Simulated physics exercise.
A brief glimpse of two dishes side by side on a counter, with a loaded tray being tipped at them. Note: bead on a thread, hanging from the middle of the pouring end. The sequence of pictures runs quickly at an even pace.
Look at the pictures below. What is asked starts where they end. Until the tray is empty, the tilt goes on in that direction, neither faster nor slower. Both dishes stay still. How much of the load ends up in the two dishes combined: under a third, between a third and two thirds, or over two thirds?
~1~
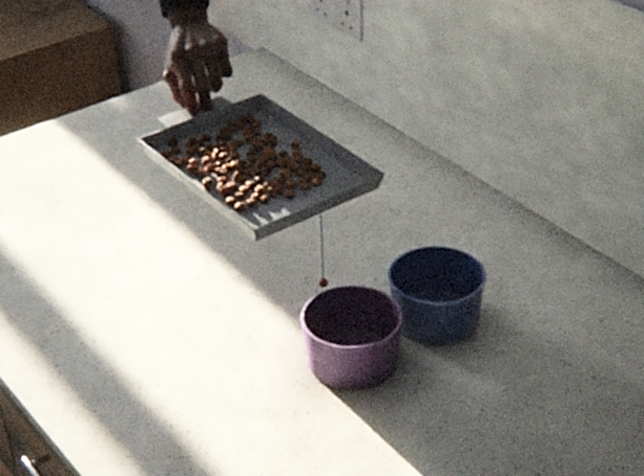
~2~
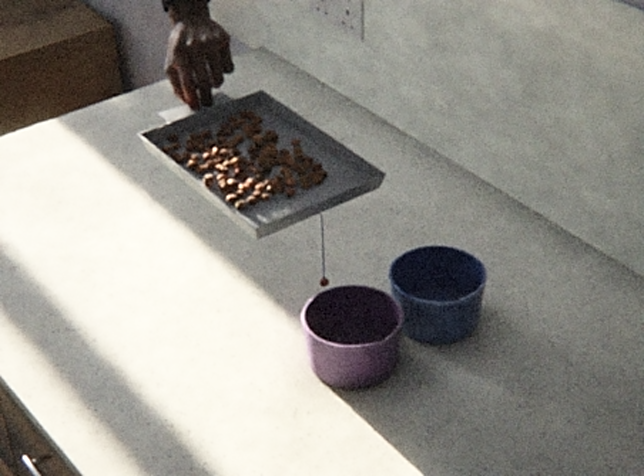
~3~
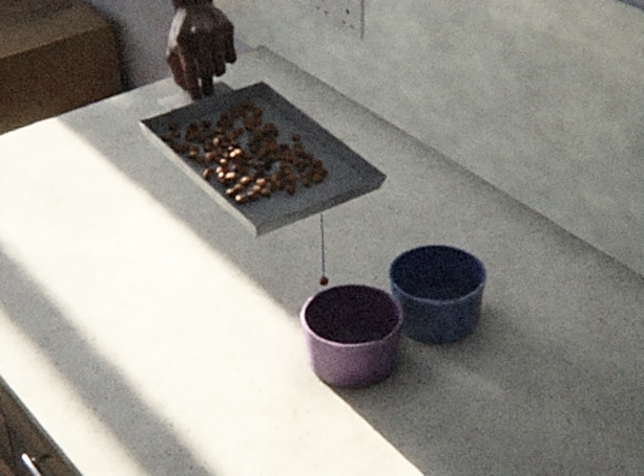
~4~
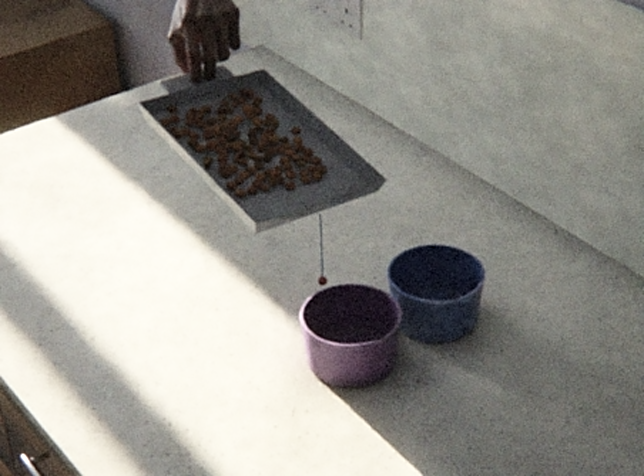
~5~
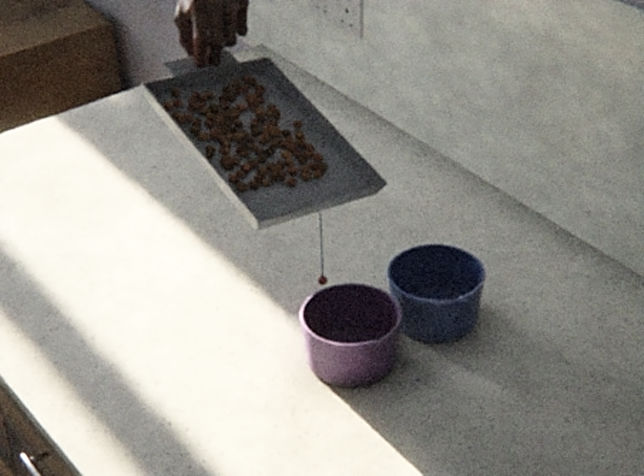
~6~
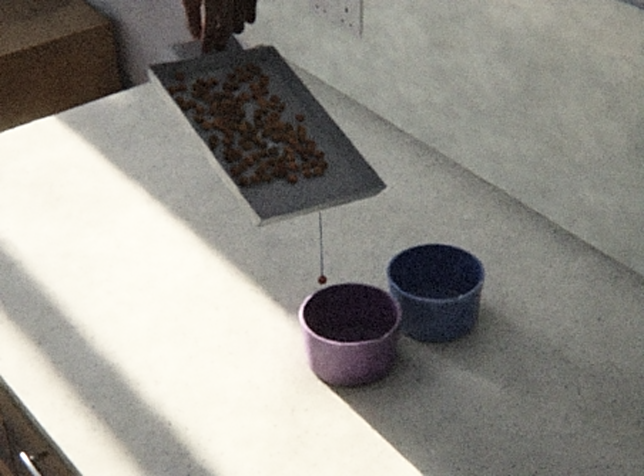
What lands in the dishes is a third or more, up to two thirds.
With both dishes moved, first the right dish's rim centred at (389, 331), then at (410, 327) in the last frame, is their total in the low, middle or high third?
Try one: Under a third. Try two: Under a third.
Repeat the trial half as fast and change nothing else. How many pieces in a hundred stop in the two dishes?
Roughly 50 percent.
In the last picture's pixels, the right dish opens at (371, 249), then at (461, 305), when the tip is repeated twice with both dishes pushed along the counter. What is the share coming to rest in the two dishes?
You'd end up with around 40 per cent and then around 0 per cent.
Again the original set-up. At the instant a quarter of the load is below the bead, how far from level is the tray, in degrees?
The angle is around 80°.
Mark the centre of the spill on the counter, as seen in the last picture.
Their middle ends up at roughly (366, 311).
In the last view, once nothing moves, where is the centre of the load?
Last view, centre at rest - approx. (401, 315).
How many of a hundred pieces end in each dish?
Roughly 10 in a hundred end in the left dish and roughly 40 in a hundred in the right dish.
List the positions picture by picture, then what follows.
Corners of the pouring end at (255, 226) and (378, 173), level; middle of the load at (240, 163), bits of dog kibble; left dish at (383, 359); right dish at (468, 315); bead on its thread at (323, 283), in the first frame.
Corners of the pouring end at (256, 225) and (379, 173), level; middle of the load at (241, 160), in the second frame.
Corners of the pouring end at (257, 222) and (380, 175), tipped barely, lowest at the right corner; middle of the load at (241, 153), in the third frame.
Corners of the pouring end at (258, 219) and (380, 178), tipped a little, lowest at the right corner; middle of the load at (241, 144), in the fourth frame.
Corners of the pouring end at (260, 217) and (381, 181), tipped clearly, lowest at the right corner; middle of the load at (243, 134), in the fifth frame.
Corners of the pouring end at (262, 215) and (381, 184), tipped clearly, lowest at the right corner; middle of the load at (246, 125); left dish at (381, 356); right dish at (467, 312), in the sixth frame.
Soon, tray tipped steeply; most on the tray; a stray few in the right dish; a small part in the air.
A while on, tray tipped past a quarter turn; a stray few on the tray; a small part in the left dish; about half in the right dish; about a quarter outside both; a small part in the air.
Towards the end, tray tipped past a quarter turn; a small part in the left dish; about half in the right dish; about half outside both.
Finally, tray tipped past a quarter turn; a small part in the left dish; about half in the right dish; about half outside both.
